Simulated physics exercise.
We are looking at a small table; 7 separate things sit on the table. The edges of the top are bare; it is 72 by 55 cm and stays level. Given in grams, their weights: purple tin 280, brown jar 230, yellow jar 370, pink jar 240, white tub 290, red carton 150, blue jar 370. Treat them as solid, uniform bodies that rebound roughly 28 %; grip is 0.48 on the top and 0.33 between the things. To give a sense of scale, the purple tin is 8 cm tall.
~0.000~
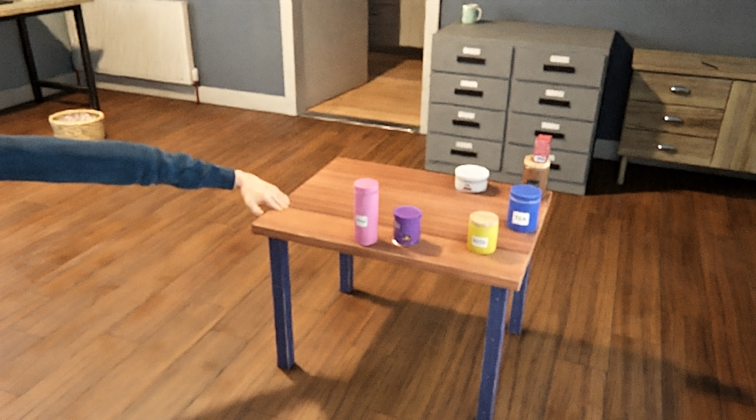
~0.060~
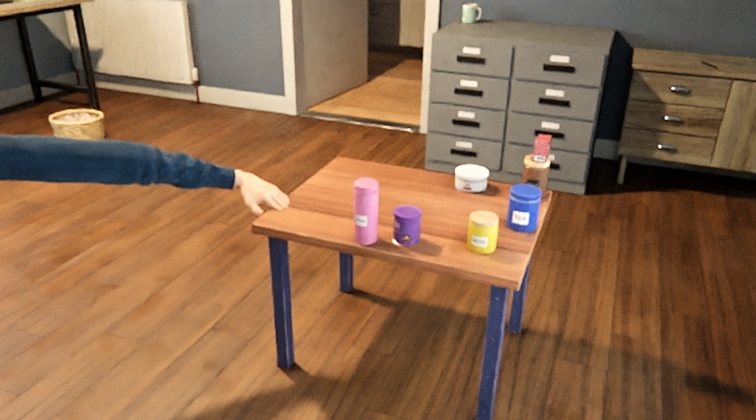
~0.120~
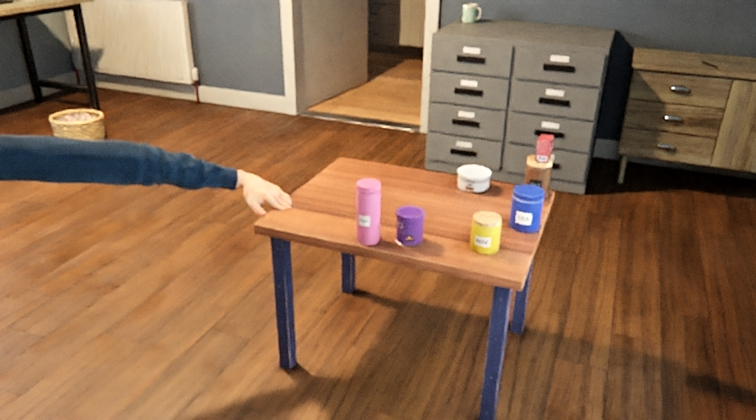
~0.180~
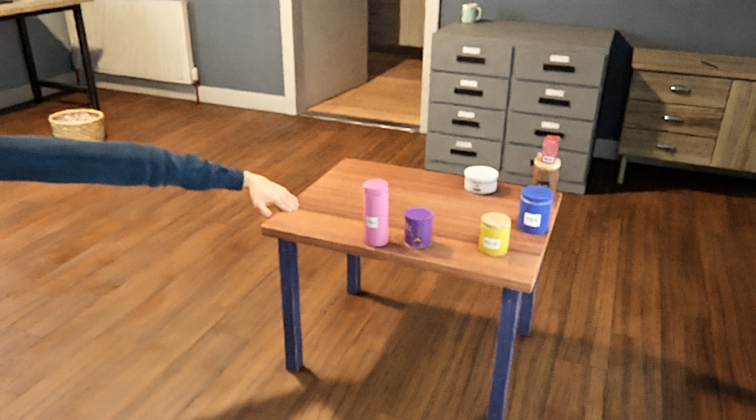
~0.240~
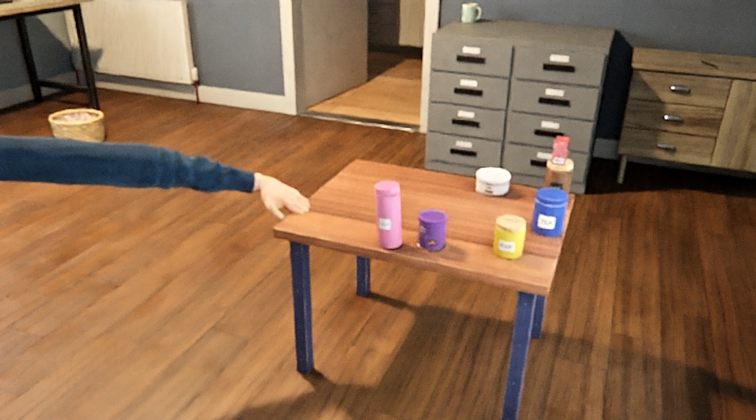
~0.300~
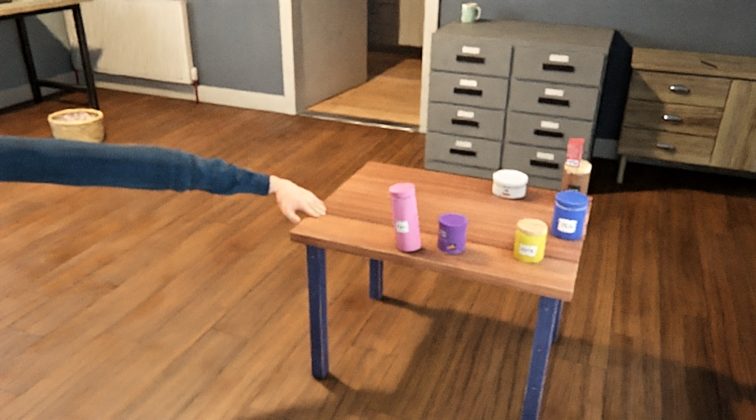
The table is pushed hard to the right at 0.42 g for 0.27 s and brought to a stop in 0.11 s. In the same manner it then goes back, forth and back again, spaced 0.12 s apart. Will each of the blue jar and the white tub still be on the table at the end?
Blue jar: No, white tub: Yes.
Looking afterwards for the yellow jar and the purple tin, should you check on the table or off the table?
Once it settles, the yellow jar keeps within bounds; as for the purple tin, it keeps within bounds.
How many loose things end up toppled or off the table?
The count is 4.
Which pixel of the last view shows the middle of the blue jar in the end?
In the end it sits at around (712, 413).
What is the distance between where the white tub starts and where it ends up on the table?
Net distance near 0 cm.
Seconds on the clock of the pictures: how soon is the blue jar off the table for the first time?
I'd say around the 0.5 s mark.
By 0.70 s, table along by 17 cm; brown jar, red carton and blue jar now off the table; white tub 7 cm from its spot near (551, 191); pink jar on its side.
By 1.10 s, pink jar now off the table; purple tin 7 cm from its spot.
By 1.70 s, table along by 17 cm; white tub 7 cm from its spot near (550, 191); purple tin 14 cm from its spot; yellow jar 7 cm from its spot.
When it is over (2.6 s), off the table, brown jar, pink jar, red carton and blue jar; not toppled but over 5 cm from the start, purple tin; the other 2 within 5 cm of the start. In the last view, blue jar near (712, 413), white tub near (471, 178).
